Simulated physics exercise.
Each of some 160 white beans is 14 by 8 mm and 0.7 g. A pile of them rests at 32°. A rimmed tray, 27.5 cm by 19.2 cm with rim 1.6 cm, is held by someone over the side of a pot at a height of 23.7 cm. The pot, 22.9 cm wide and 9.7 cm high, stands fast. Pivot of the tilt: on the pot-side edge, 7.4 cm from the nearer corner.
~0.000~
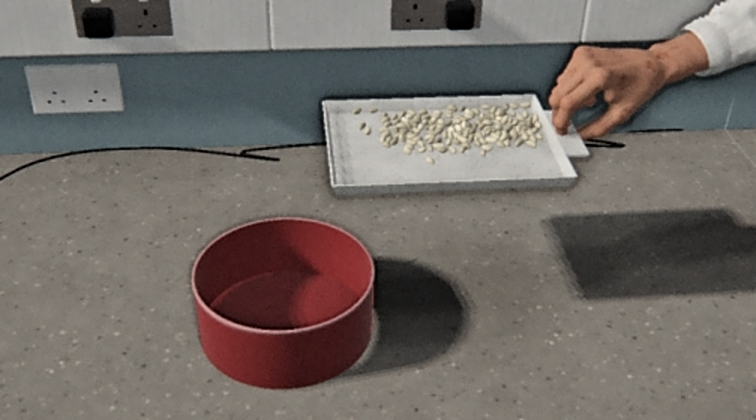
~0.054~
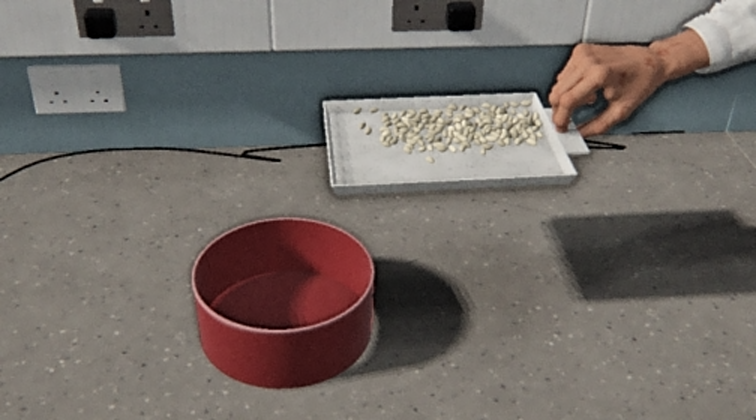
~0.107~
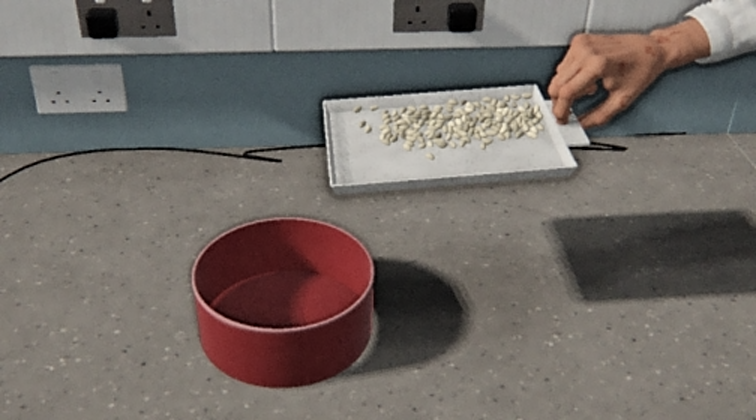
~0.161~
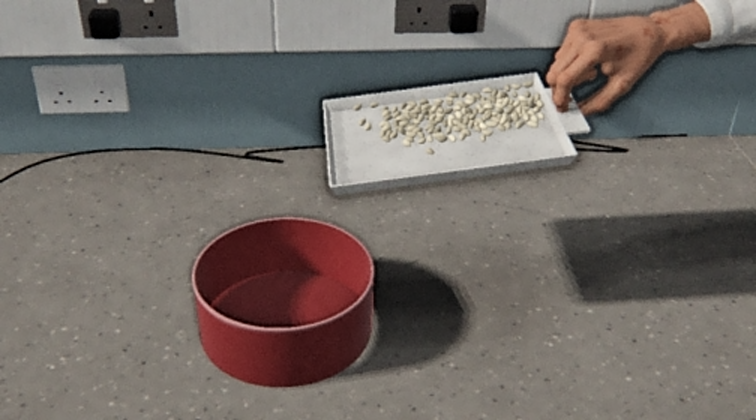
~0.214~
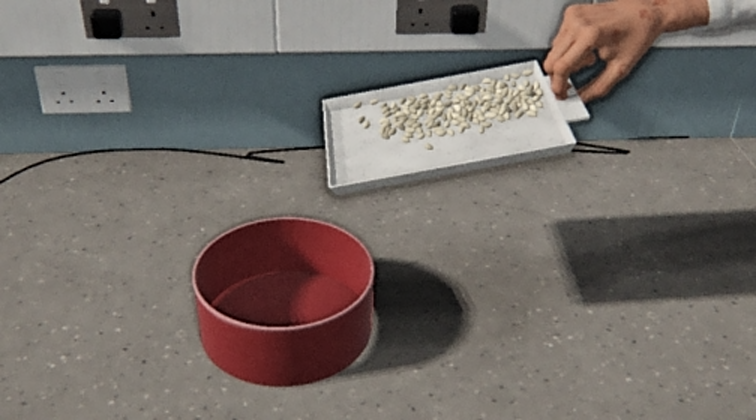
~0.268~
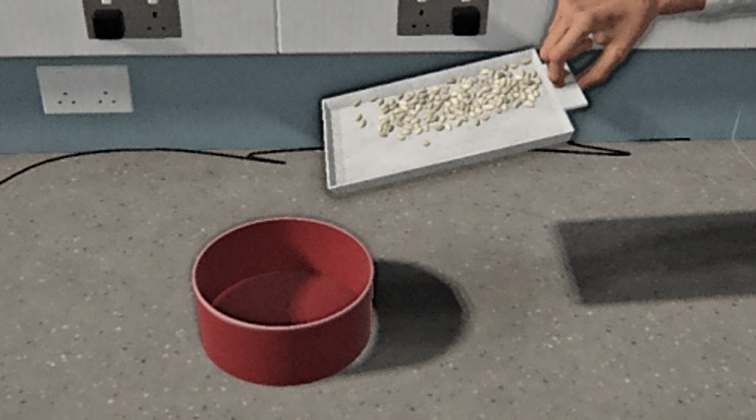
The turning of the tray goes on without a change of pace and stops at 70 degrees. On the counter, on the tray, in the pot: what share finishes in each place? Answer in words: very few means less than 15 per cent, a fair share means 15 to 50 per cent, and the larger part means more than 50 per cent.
Counter: Very few. Left on the tray: A fair share. Pot: The larger part.
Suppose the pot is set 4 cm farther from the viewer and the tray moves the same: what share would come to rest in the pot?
Close to 65 per cent, then.
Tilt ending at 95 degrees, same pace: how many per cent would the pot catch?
Near 95 %, then.
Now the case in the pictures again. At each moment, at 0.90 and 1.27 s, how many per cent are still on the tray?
Estimates: 60; 30.
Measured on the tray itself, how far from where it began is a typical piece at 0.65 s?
It has moved some 9 cm from its start.
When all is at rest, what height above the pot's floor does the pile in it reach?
Roughly 1.0 cm up.
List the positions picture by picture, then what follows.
The first frame shows tray tilt 0 degrees, front corners at (338, 183) and (571, 174); middle of the pieces at (459, 129); pot at (284, 270).
The second frame shows tray tilt 1 degrees, front corners at (337, 183) and (570, 172); middle of the pieces at (460, 128).
The third frame shows tray tilt 3 degrees, front corners at (336, 183) and (571, 164), lowest corner left front; middle of the pieces at (460, 123).
The fourth frame shows tray tilt 7 degrees, front corners at (335, 183) and (570, 152), lowest corner left front; middle of the pieces at (460, 115).
The fifth frame shows tray tilt 11 degrees, front corners at (335, 183) and (569, 140), lowest corner left front; middle of the pieces at (459, 108).
The sixth frame shows tray tilt 15 degrees, front corners at (334, 184) and (567, 129), lowest corner left front; middle of the pieces at (456, 102); pot at (284, 268). The tray's pace is about 70 degrees a second.
After 0.65 s, tilt 41 degrees; the tray holds 100 %, the pot 0 %.
After 0.90 s, tilt 59 degrees; the tray holds 60 %, the pot 5 %.
After 1.27 s, tilt 70 degrees; the tray holds 30 %, the pot 60 %.
By 2.2 s all is still; counter 5 %, tray 25 %, pot 65 %.
